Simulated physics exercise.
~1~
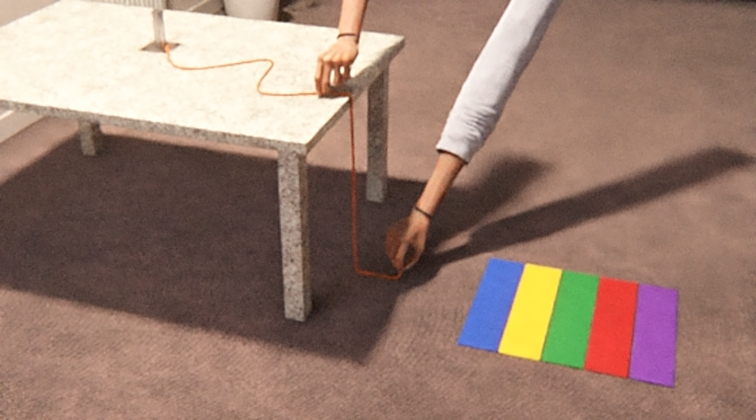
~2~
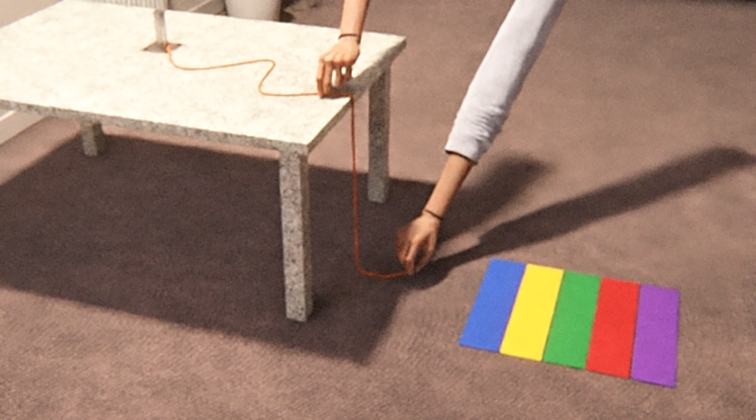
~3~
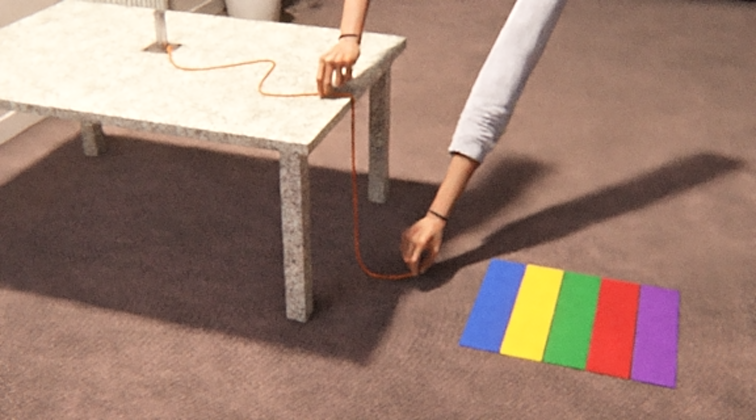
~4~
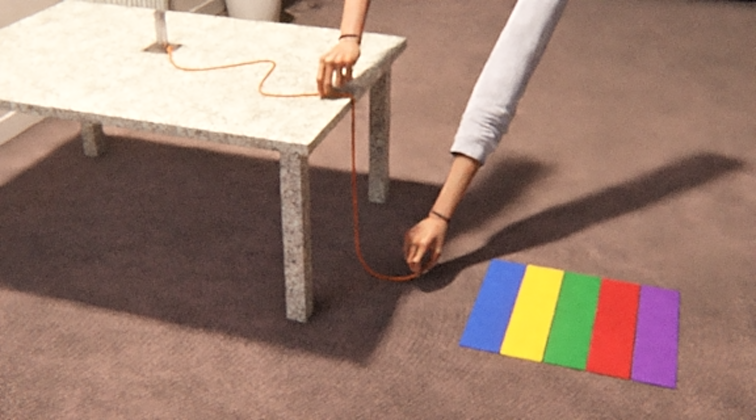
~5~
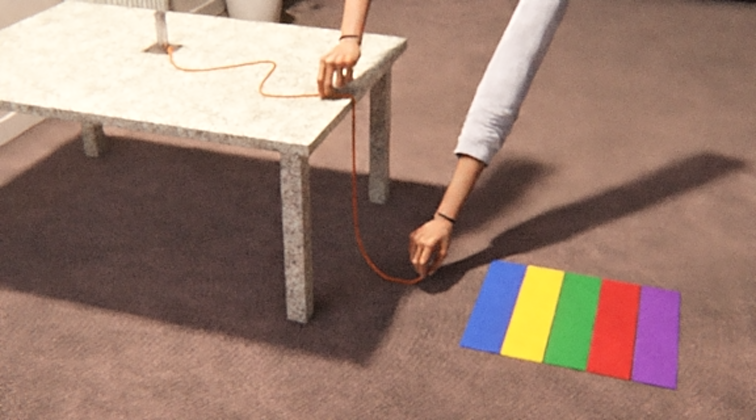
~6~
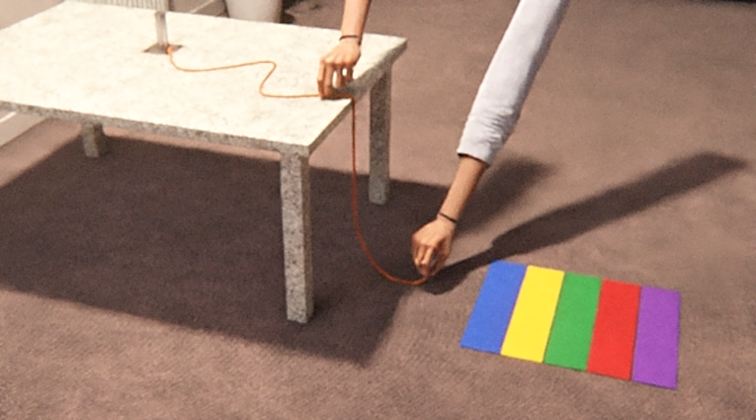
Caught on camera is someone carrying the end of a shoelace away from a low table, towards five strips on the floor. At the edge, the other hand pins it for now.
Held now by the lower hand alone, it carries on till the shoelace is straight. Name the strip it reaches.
The purple strip.
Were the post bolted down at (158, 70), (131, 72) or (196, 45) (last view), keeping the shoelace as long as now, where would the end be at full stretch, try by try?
Try by try: (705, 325), (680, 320) and (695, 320).
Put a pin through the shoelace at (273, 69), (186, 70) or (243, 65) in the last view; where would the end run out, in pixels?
It would sit near (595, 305) the first time, (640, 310) the second and (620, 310) the third.
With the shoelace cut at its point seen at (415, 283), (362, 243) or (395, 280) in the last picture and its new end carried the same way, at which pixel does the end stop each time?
So, going through them: (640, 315) first, (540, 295) next, (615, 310) last.
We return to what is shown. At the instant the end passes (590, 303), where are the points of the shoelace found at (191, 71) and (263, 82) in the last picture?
First: (234, 60). Second: (358, 81).
Early on, end near (590, 303); over green.
Midway, end near (640, 312); over purple.
At the end of the slack, end near (668, 317); over purple. It gets as far as the purple strip.
